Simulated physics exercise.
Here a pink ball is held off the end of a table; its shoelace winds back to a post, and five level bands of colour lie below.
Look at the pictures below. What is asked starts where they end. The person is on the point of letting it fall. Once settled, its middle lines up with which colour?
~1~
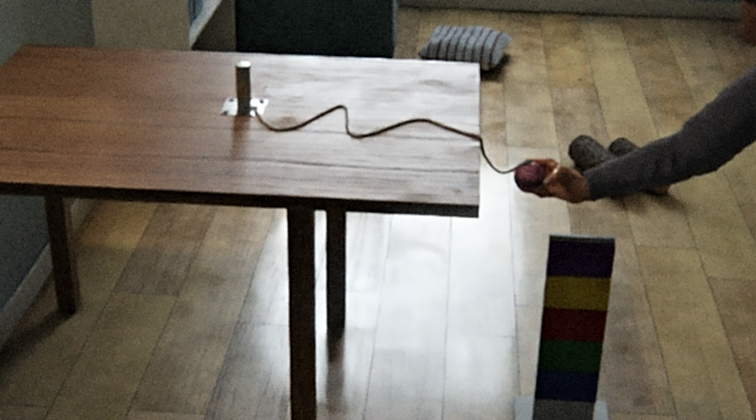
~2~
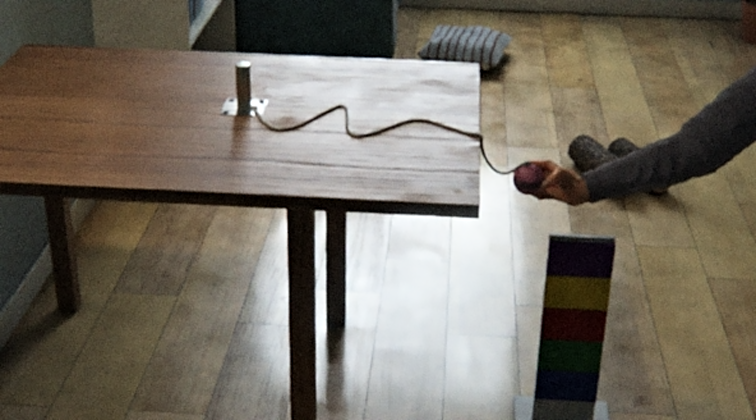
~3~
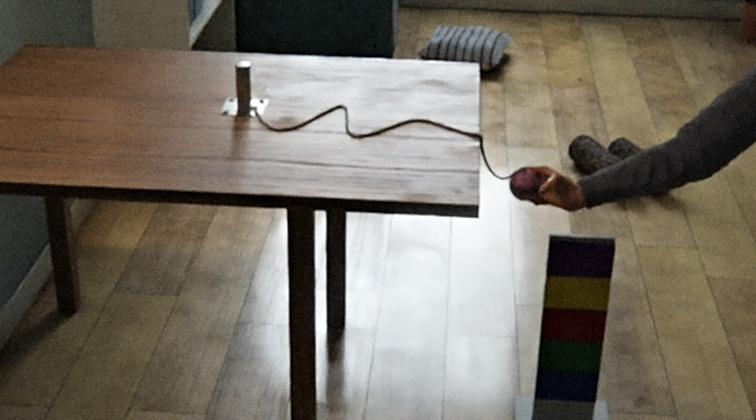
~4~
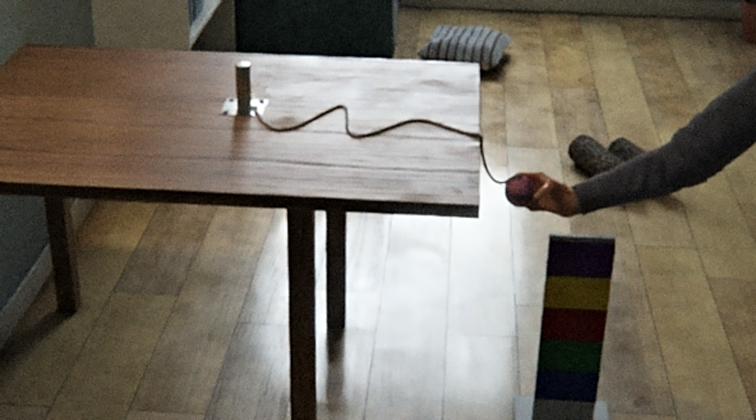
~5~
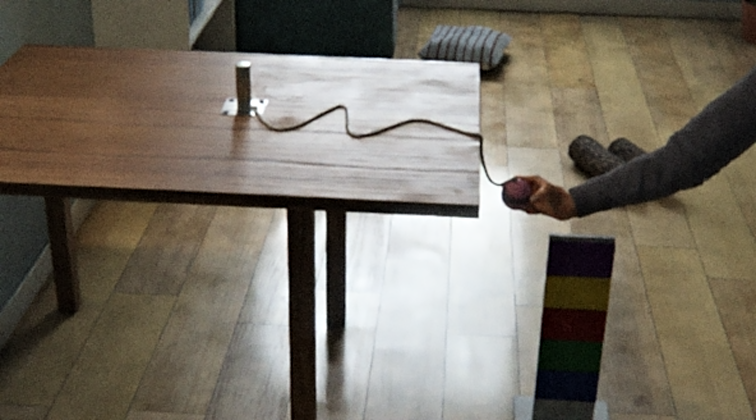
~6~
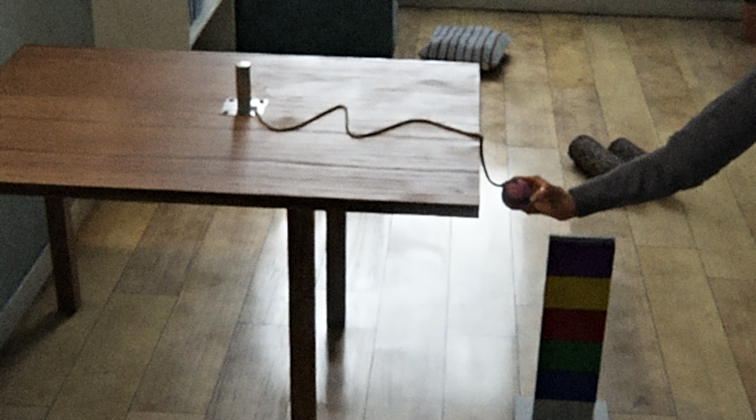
It lines up with the green band.
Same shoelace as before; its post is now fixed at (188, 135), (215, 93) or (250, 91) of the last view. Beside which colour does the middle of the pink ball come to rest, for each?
First try: Red; second try: Red; third try: Green.
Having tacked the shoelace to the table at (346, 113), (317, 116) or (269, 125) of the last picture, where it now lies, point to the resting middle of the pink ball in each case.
Respectively (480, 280), (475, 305) and (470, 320).
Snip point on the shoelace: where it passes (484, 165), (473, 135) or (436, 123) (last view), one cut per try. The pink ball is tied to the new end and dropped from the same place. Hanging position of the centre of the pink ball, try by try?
First try near (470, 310), second near (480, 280), third near (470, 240).
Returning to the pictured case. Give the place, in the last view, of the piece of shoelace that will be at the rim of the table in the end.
That spot is near (356, 136).
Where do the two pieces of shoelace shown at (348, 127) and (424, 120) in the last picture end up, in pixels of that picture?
Well, the first one sits at (459, 129), and the second one sits at (478, 210).
Soon after, ball near (464, 318); level with red.
Then, ball near (478, 340); level with green.
At rest, ball near (462, 339); level with green. At green.
